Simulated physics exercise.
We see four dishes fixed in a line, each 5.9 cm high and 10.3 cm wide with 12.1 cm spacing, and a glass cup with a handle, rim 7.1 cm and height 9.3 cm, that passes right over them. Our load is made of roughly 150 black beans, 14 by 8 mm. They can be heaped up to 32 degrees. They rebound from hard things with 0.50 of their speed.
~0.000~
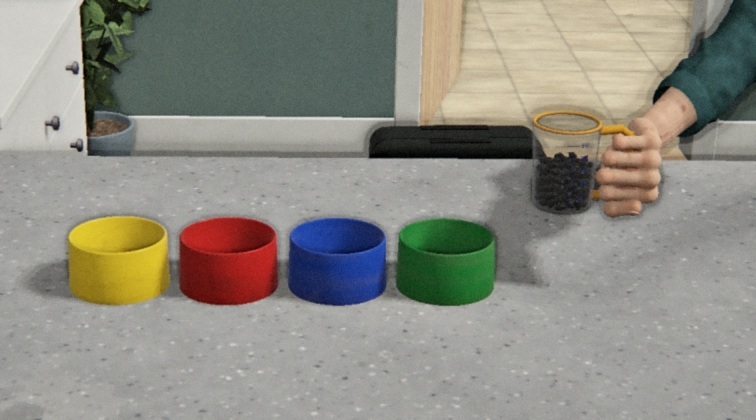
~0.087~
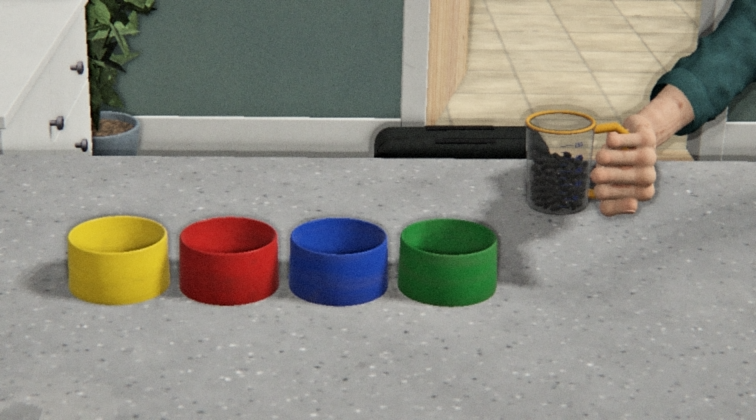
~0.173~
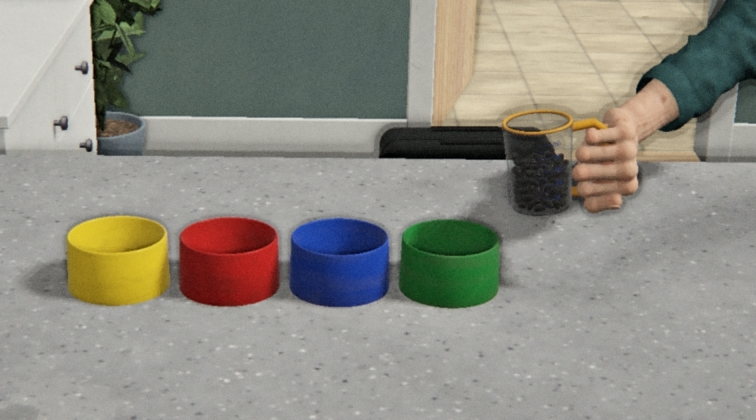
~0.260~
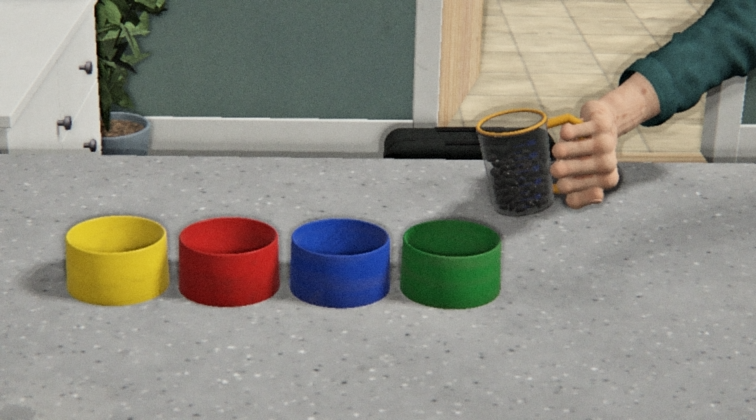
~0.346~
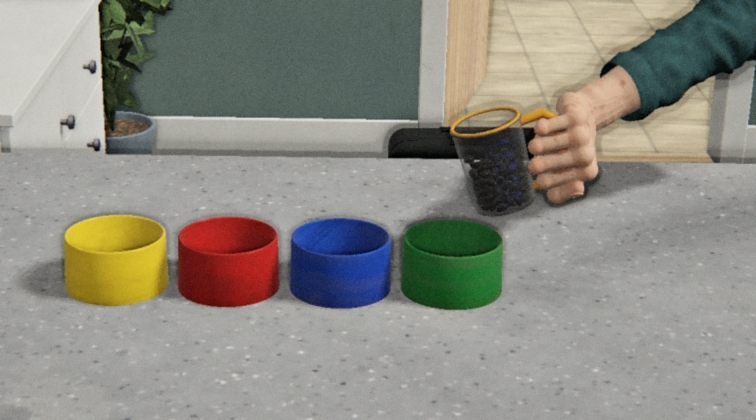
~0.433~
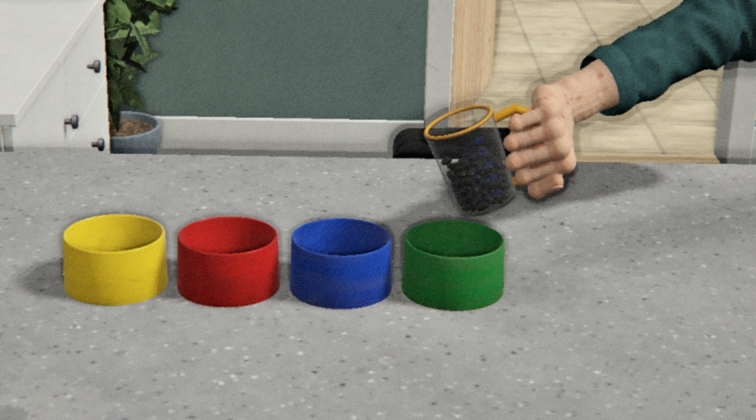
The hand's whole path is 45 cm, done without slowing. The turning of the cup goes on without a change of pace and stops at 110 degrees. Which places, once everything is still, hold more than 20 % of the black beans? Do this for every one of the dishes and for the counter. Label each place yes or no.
Red: No. Blue: No. Green: No. Yellow: Yes. Counter: No.
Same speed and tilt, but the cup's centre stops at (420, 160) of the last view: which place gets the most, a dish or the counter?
The biggest share ends at blue.
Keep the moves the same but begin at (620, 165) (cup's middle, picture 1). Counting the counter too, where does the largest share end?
The biggest share goes to yellow.
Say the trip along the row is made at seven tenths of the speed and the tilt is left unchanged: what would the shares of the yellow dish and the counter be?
The shares would then be yellow 100 and counter 0.
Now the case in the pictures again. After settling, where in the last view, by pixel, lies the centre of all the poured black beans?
I'd say roughly (103, 269).
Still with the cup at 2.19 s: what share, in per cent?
About 50 percent.
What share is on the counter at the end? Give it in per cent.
Estimate: Around 0 %.
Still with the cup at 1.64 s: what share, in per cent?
It works out to about 100 per cent of the load.
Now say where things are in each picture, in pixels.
Cup at (564, 163), tilt 0 degrees, lip at (535, 122), moved 0.0 cm; middle of the pieces at (567, 180); green dish at (447, 237); blue dish at (338, 236); red dish at (228, 236); yellow dish at (118, 235), in the first picture.
Cup at (559, 163), tilt 2 degrees, lip at (527, 123), moved 0.9 cm; middle of the pieces at (562, 180), in the second picture.
Cup at (540, 164), tilt 6 degrees, lip at (504, 126), moved 3.3 cm; middle of the pieces at (544, 181), in the third picture.
Cup at (518, 163), tilt 11 degrees, lip at (478, 128), moved 5.9 cm; middle of the pieces at (524, 180), in the fourth picture.
Cup at (495, 163), tilt 16 degrees, lip at (452, 131), moved 8.4 cm; middle of the pieces at (504, 179), in the fifth picture.
Cup at (473, 162), tilt 21 degrees, lip at (426, 134), moved 10.9 cm; middle of the pieces at (483, 178); green dish at (455, 239); blue dish at (341, 237); red dish at (228, 236); yellow dish at (114, 234). Its pace works out near 55 degrees a second; the hand travels 29 cm a second, in the sixth picture.
After 1.16 s, tilt 63 degrees; cup holds 100 %.
After 1.64 s, tilt 90 degrees; cup holds 100 %.
After 2.19 s, tilt 110 degrees; cup holds 50 %, yellow 45 %.
In the end, at 3.5 s, red 0 %, blue 0 %, green 0 %, yellow 100 %, counter 0 %.
